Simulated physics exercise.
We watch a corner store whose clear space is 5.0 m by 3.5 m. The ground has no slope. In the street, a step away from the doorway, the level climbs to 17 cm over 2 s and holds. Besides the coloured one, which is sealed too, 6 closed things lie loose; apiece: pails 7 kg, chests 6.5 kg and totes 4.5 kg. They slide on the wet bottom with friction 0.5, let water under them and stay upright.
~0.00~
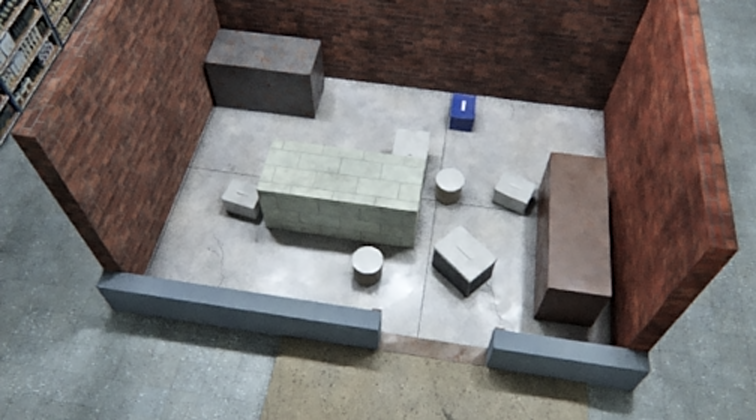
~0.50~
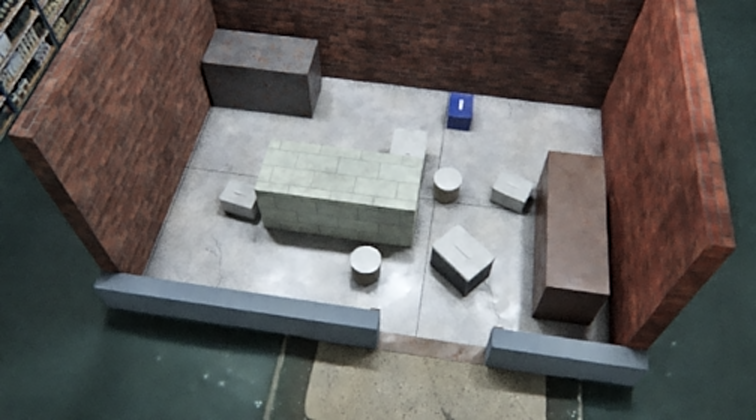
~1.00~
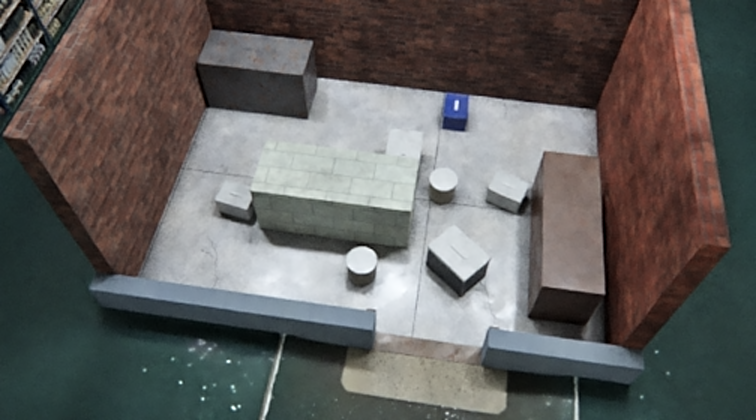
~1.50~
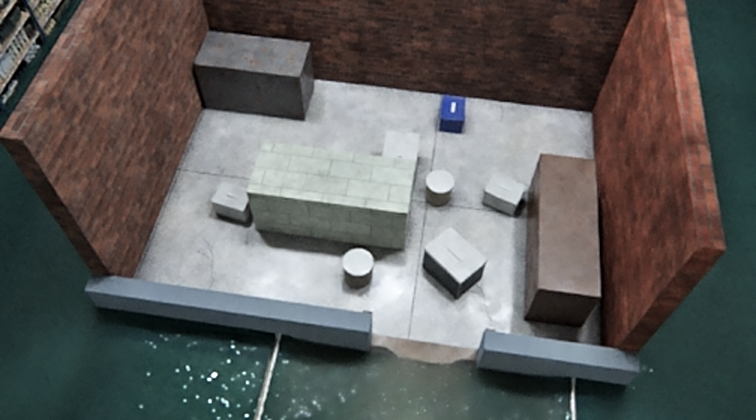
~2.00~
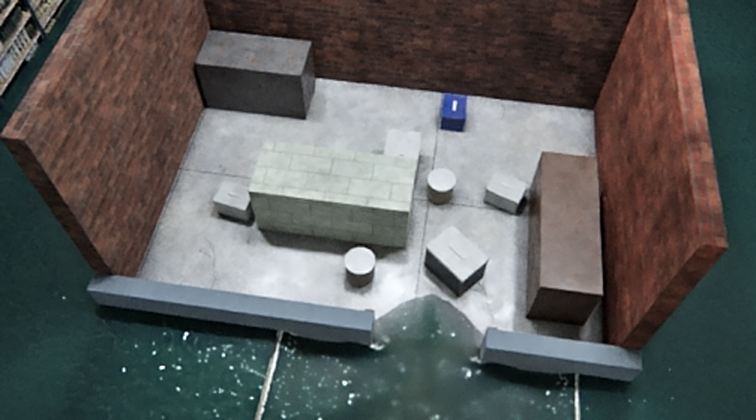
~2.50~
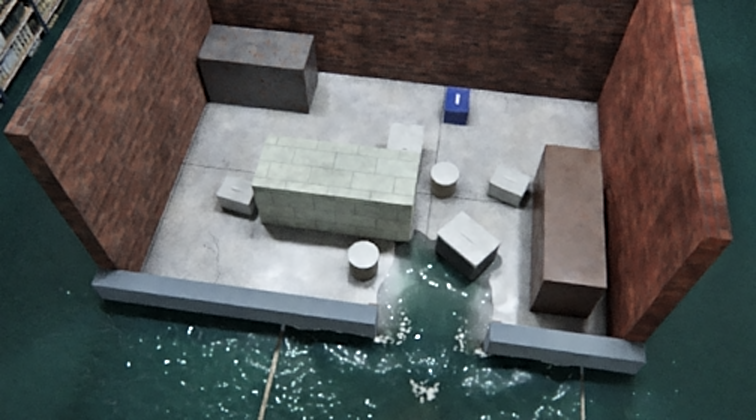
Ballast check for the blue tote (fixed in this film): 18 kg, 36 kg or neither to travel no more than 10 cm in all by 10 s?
I expect that the smaller load will do.
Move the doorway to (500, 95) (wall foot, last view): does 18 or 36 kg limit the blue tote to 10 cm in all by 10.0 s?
Then the lower weight is enough.
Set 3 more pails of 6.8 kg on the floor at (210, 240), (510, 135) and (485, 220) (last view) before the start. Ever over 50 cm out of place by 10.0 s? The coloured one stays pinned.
In that order: Under, more, over.
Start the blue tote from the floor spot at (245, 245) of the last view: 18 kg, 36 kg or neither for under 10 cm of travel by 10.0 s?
The smaller is enough.
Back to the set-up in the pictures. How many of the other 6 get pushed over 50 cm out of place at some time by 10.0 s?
3 of them.
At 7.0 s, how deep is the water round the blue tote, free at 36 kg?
About 7 cm.
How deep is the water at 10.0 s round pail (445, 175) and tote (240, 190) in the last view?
Roughly 5 and 3 cm.
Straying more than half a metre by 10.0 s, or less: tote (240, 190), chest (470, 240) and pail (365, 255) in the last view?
In turn: Short of it, past it, short of it.
After 3.5 s the blue tote would be 0 cm from its start with 18 kg and 0 cm from its start with 36 kg; 0 cm of water round it then.
After 4.5 s the blue tote would be 0 cm from its start with 18 kg and 0 cm from its start with 36 kg; 2 cm of water round it then.
After 7.0 s the blue tote would be 0 cm from its start with 18 kg and 0 cm from its start with 36 kg; 7 cm of water round it then.
After 10.0 s the blue tote would be 4 cm from its start with 18 kg and 0 cm from its start with 36 kg; 10 cm of water round it then.
